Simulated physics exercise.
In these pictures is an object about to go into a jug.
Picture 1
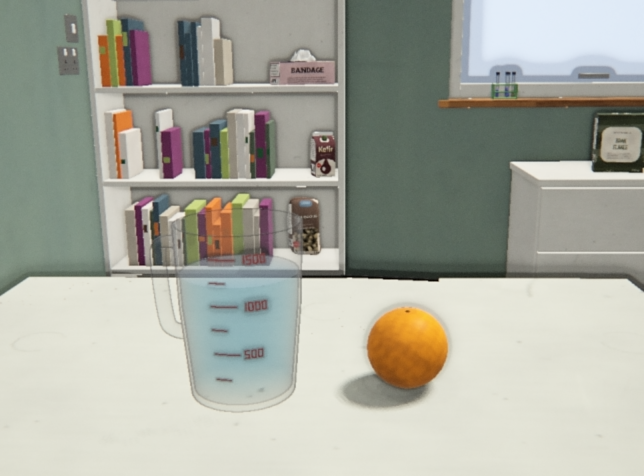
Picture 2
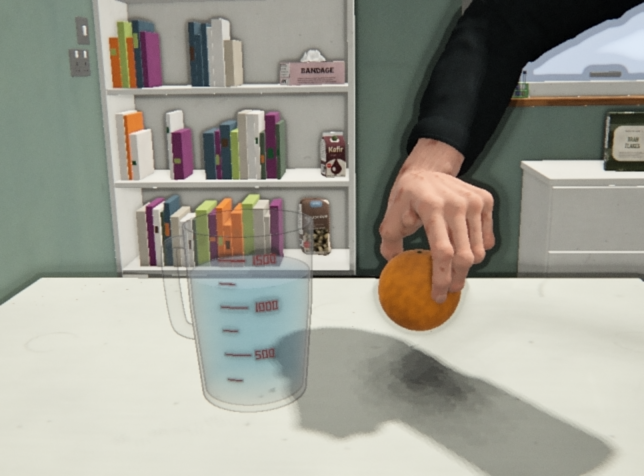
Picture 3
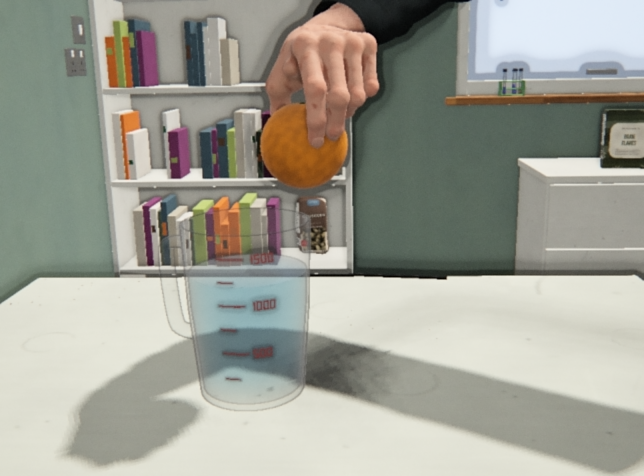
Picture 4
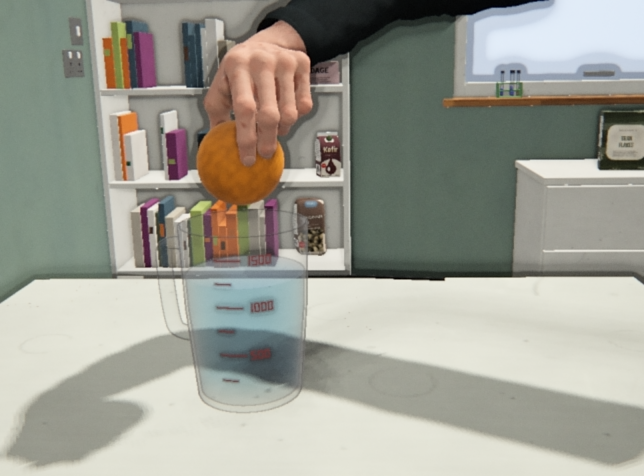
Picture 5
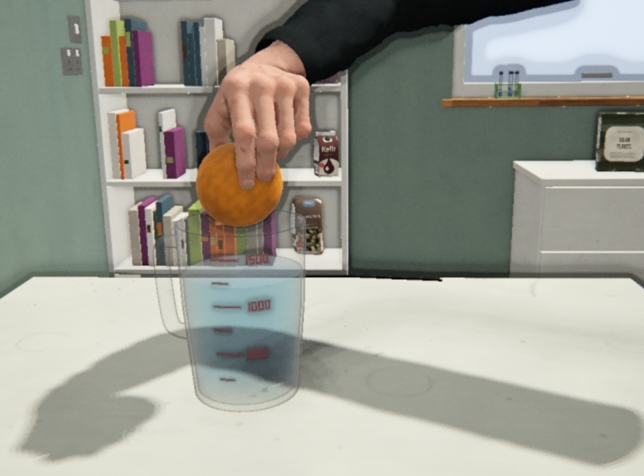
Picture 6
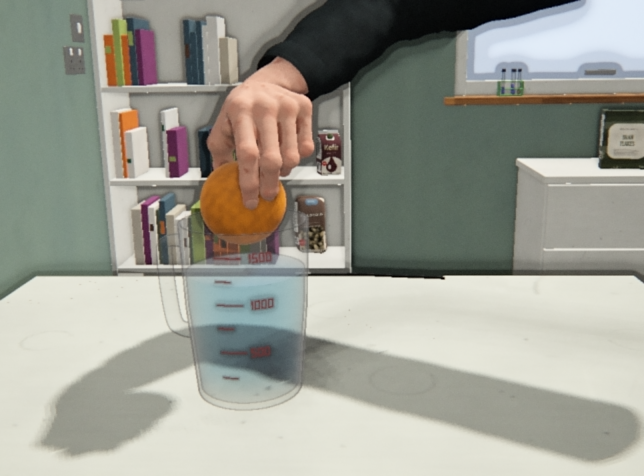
In a room with green walls, seen from the front across a white table, a bookshelf stands behind and a white cabinet sits at right below a window. A clear jug of pale blue liquid stands left of an orange on the tabletop. A dark-sleeved arm reaches in, a hand lifts the orange, carries it left above the jug and lowers it slightly, while the view shifts slightly.
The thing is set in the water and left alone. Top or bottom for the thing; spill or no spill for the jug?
In the end it remains up, and the jug contains it all.
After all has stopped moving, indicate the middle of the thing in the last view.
Near (246, 269).
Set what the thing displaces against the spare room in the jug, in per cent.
That's roughly 50 percent.
A moment on, the orange enters the water; the jug is about three quarters full.
Further on, the orange comes up again; the jug is nearly full.
When it is over, the orange is afloat; the jug is nearly full; none went over.
